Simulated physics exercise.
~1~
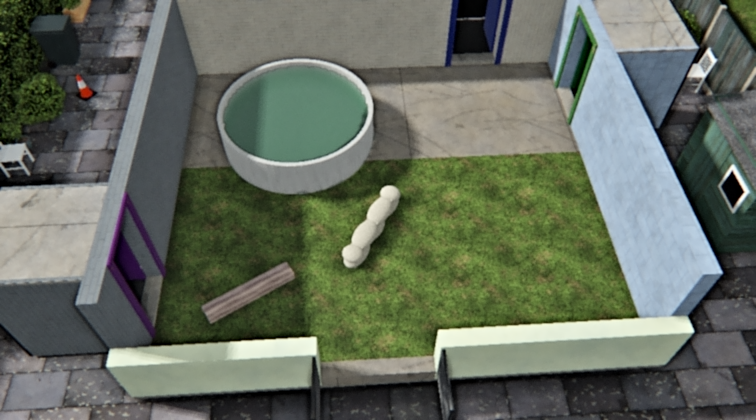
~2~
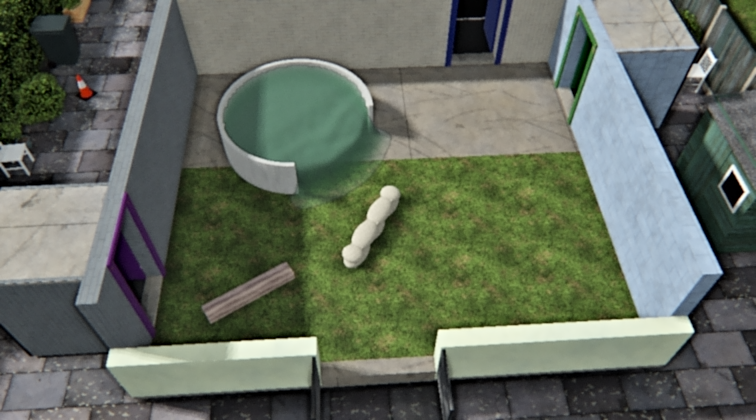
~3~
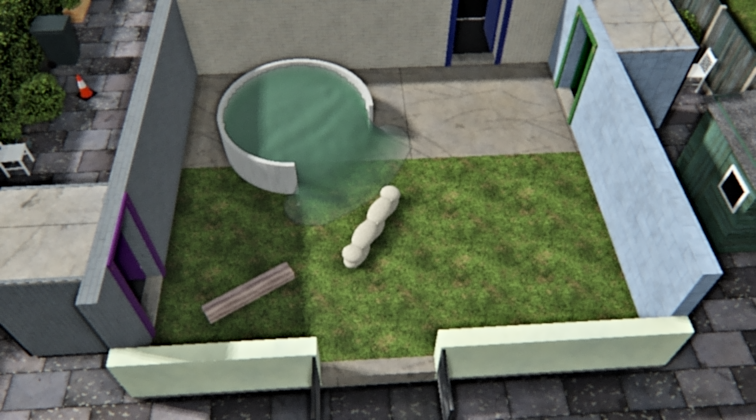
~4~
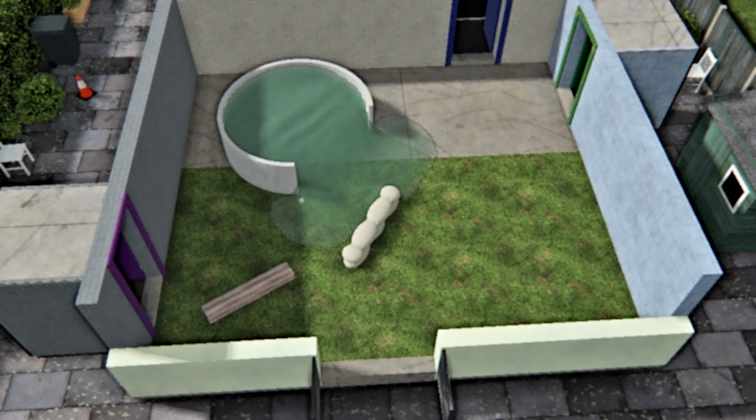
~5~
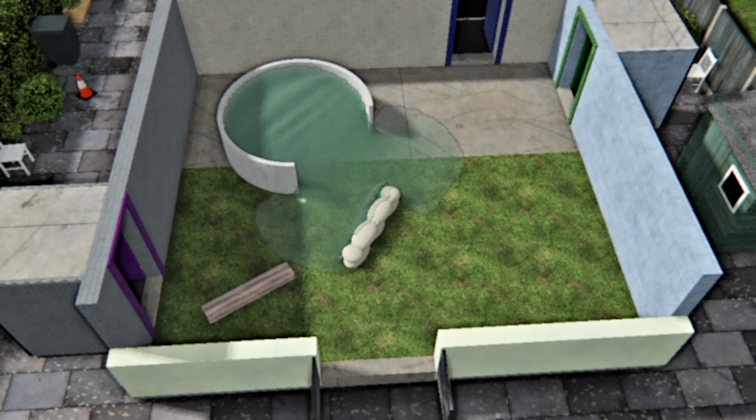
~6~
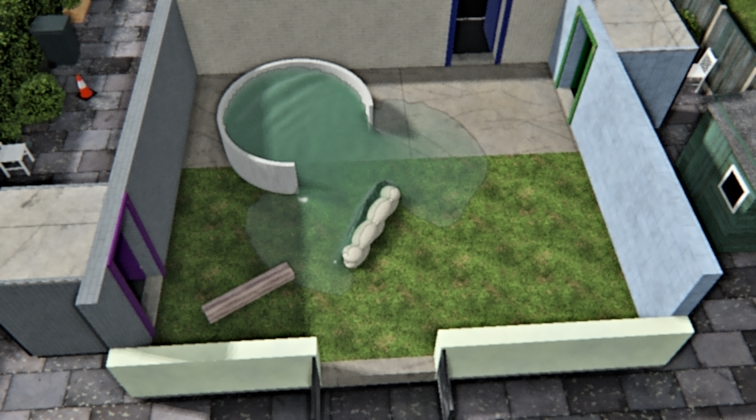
Water pours through a gap in the round pool's wall and spreads across the patio and grass.
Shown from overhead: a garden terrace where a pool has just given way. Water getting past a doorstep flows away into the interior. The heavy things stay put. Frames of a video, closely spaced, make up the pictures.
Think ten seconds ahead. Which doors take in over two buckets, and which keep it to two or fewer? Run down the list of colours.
One by one: Green door: Overshoots; purple door: Overshoots; blue door: Does not overshoot.
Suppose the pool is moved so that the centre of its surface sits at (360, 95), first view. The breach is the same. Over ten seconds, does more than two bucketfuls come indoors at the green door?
As I read it, the green door exceeds the limit.
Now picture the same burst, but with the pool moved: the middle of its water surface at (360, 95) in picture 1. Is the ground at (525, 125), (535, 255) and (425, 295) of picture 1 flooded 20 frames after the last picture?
I'd call them watered, watered and watered, in the order asked.
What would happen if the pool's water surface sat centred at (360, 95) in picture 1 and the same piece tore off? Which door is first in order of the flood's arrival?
That would be the one in green.
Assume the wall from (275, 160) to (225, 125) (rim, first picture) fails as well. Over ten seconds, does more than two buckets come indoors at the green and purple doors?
Then: The green one lets less in, the purple one lets more in.
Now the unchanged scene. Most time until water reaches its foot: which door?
I'd go with the blue-painted one.
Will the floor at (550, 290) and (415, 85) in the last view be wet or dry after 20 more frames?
The first spot is inundated and the second bone-dry.
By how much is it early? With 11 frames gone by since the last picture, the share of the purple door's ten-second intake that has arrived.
Roughly 0 per cent.
A moment on, water covers 35 % of the floor; the green door not reached, the purple door not reached, the blue door not reached.
Next, water covers 50 % of the floor; the green door wet at the sill, nothing in, the purple door not reached, the blue door not reached.
Then, water covers 75 % of the floor; the green door under two buckets in, the purple door under two buckets in, the blue door not reached.
Later, water covers 85 % of the floor; the green door over two buckets in, the purple door over two buckets in, the blue door wet at the sill, nothing in.
In the end, water covers 95 % of the floor; the green door far over two buckets in, the purple door over two buckets in, the blue door wet at the sill, nothing in.
